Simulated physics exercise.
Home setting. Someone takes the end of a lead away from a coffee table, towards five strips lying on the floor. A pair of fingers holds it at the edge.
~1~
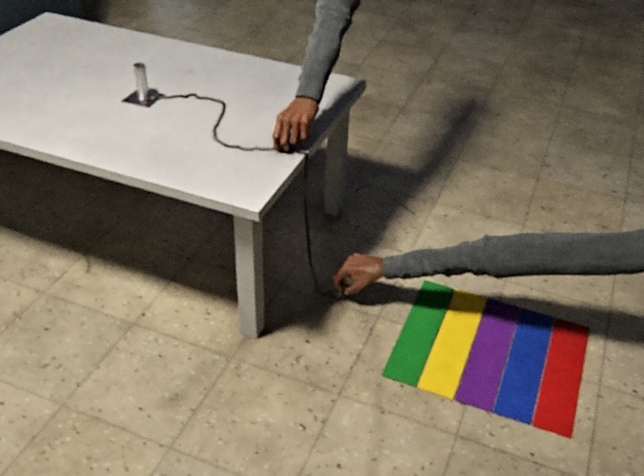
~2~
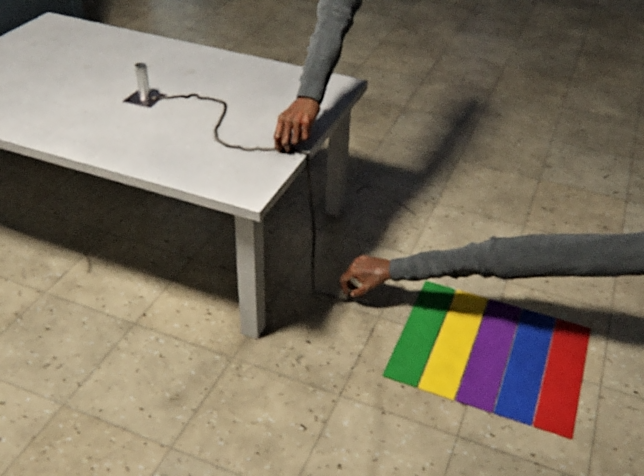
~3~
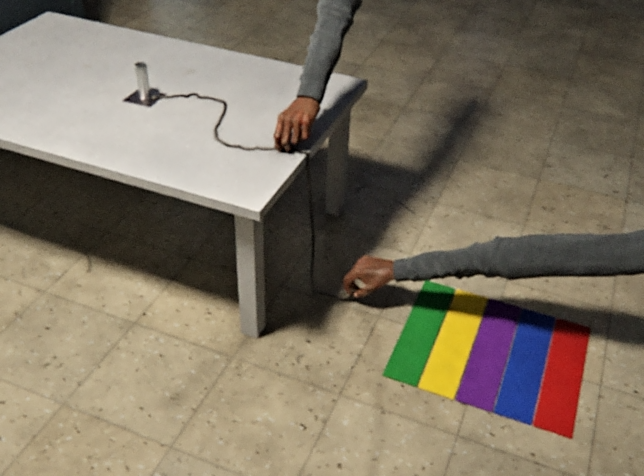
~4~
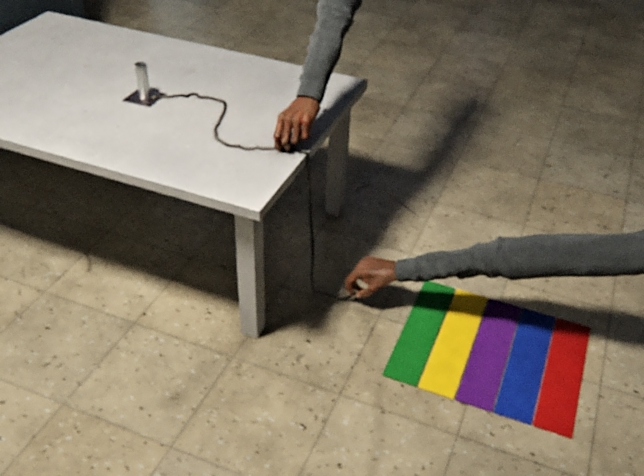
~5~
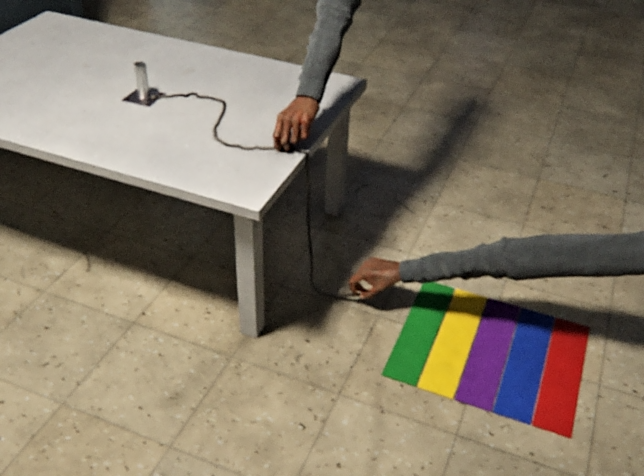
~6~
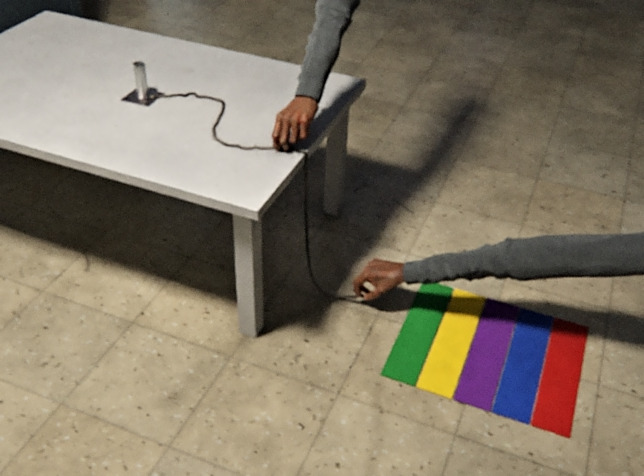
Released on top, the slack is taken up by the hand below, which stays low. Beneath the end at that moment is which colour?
Beneath it is blue.
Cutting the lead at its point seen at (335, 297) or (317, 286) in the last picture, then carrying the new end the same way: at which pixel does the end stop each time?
For the first cut it's about (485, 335), and for the second about (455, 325).
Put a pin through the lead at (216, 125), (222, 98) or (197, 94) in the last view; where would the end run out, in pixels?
Roughly (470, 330), (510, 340) and (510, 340).
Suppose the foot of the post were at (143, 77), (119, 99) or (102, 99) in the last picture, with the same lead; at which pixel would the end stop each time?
Near (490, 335); near (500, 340); near (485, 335).
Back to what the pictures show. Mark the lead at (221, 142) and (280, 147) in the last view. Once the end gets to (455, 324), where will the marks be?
(292, 142) and (318, 188).
Early on, end near (455, 324); over yellow.
Midway, end near (500, 337); over purple.
At the end of the slack, end near (529, 346); over blue. It gets as far as the blue strip.
